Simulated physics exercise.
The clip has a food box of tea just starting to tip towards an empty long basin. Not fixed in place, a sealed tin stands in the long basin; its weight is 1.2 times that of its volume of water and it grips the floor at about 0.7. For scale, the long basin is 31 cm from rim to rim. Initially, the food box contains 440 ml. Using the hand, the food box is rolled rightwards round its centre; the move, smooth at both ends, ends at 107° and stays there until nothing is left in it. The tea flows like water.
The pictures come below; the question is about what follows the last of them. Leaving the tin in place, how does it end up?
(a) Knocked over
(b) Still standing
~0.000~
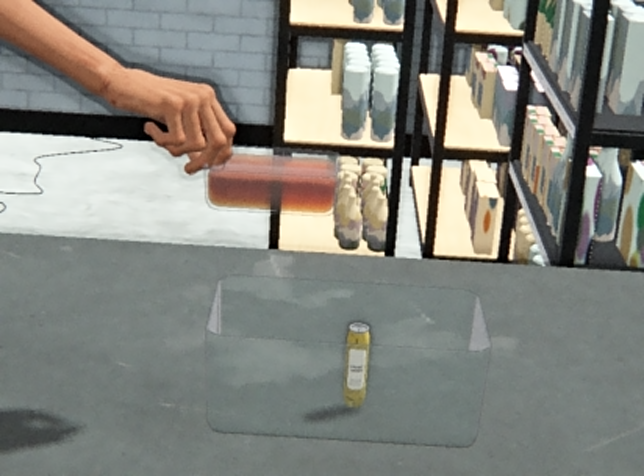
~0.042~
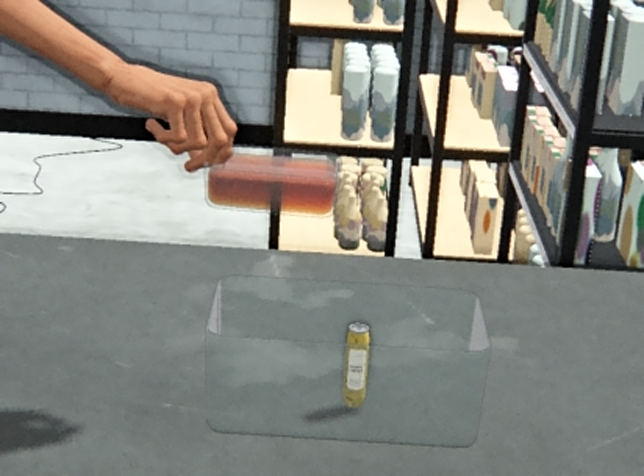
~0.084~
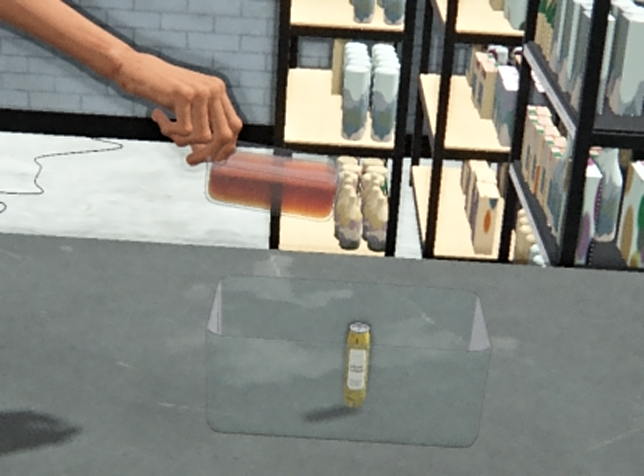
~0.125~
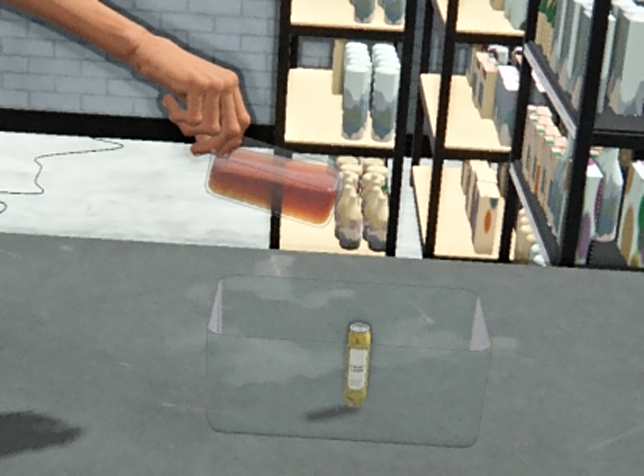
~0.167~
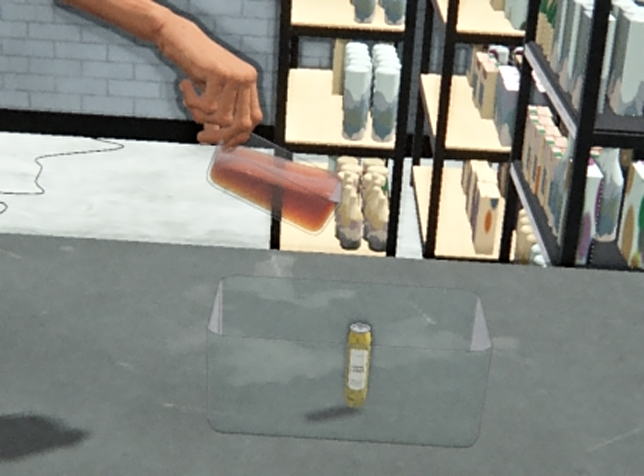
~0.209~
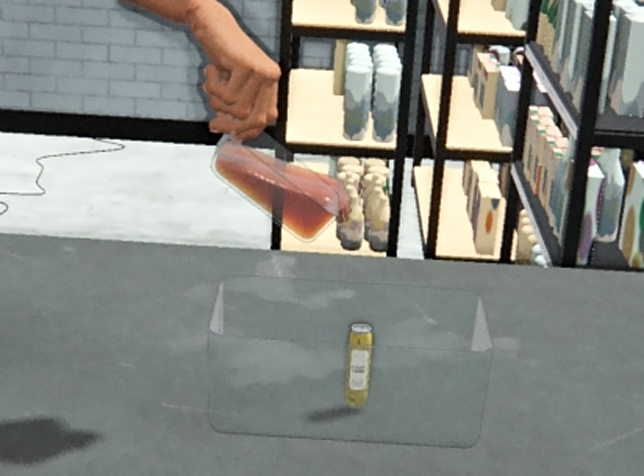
Still standing (b).
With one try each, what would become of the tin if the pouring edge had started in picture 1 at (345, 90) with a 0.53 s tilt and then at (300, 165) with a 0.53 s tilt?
The tin stays vertical the first time and overturns the second time.
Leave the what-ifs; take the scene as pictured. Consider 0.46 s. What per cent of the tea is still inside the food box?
I'd estimate some 6 % remains.
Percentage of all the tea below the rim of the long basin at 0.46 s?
60 %, more or less.
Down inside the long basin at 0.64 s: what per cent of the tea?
Reading: Approx. 94 %.
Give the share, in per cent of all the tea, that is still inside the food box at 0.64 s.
1 per cent or thereabouts.
By 0.46 s the tilt is 102° and 6 per cent is still to pour; the tin stands where it began.
By 0.64 s the tilt is 107° and 1 per cent is still to pour; the tin stands where it began.
By 0.82 s the tilt is 107° and 0 per cent is still to pour; the tin stands where it began.
By 1.03 s the tilt is 107° and 0 per cent is still to pour; the tin stands where it began.
At rest the tin stands where it began.
